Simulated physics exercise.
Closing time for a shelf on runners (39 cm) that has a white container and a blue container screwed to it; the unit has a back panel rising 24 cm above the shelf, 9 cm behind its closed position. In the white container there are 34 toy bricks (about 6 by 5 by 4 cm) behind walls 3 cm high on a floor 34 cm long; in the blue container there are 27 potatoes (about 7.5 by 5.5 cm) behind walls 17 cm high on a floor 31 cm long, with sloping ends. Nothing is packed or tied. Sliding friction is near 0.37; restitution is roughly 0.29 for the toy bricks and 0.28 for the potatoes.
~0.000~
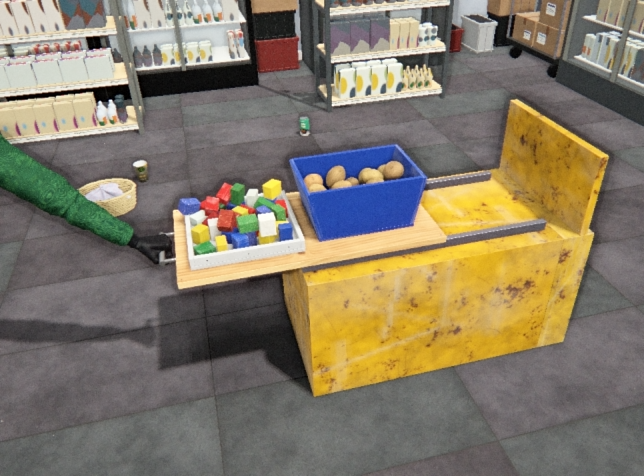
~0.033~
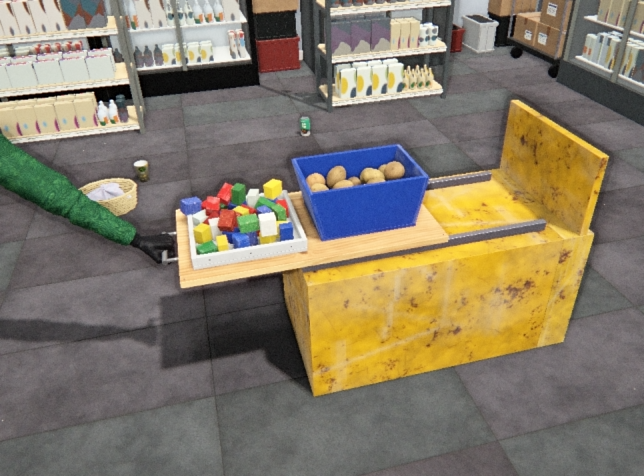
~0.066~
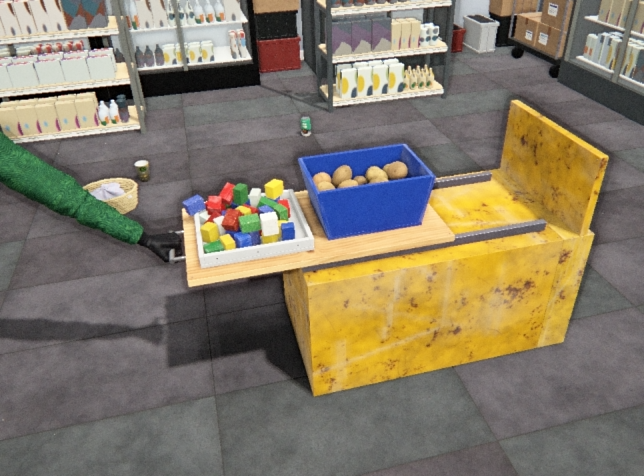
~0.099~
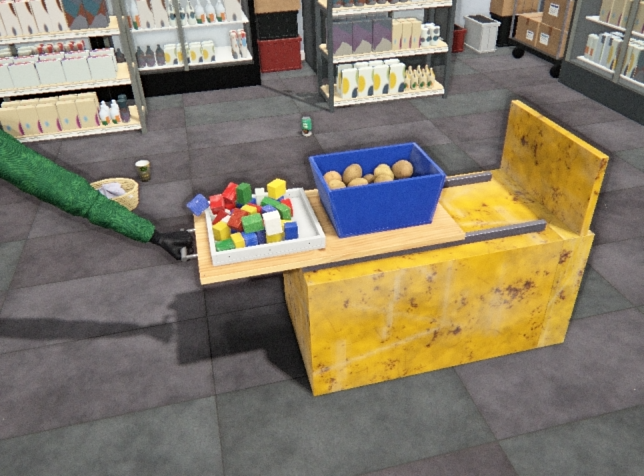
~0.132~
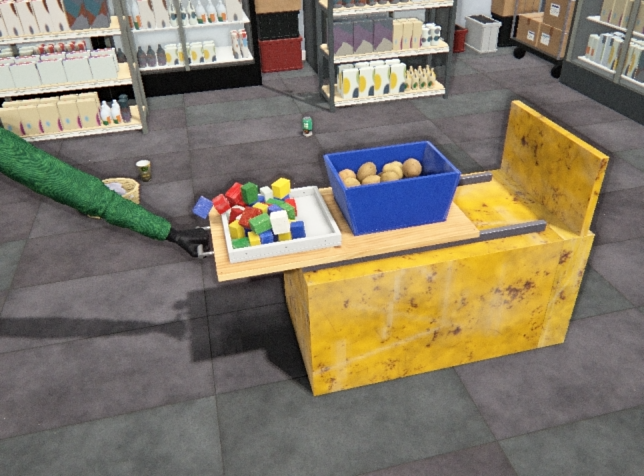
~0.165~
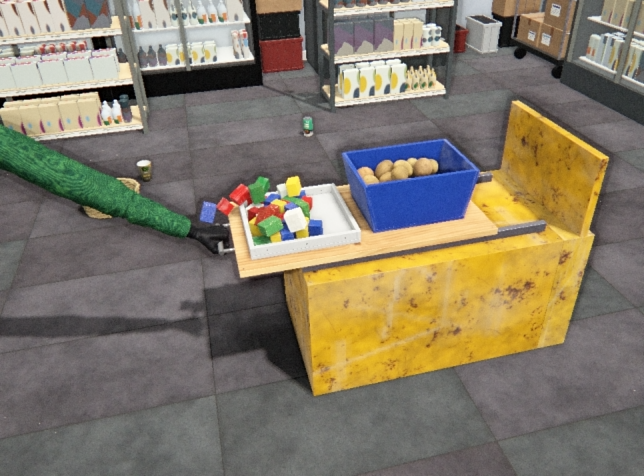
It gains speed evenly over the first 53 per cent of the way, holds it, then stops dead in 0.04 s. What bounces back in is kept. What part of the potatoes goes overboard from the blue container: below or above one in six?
It sheds fewer than one in six of them.
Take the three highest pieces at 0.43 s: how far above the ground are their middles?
About 76 cm.
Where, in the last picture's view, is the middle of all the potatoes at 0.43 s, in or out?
Near (478, 171).
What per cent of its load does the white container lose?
White container 35 per cent.
After 0.23 s, end of travel.
After 0.31 s, the white container is down by 7 of 34 and the blue container has all 27.
After 0.43 s, the white container is down by 9 of 34 and the blue container has all 27.
After 0.65 s, the white container is down by 12 of 34 and the blue container has all 27.
When it is over (at 1.08 s), the white container is down by 12 of 34 and the blue container has all 27. Asked share, 0 of 27, 0 per cent.
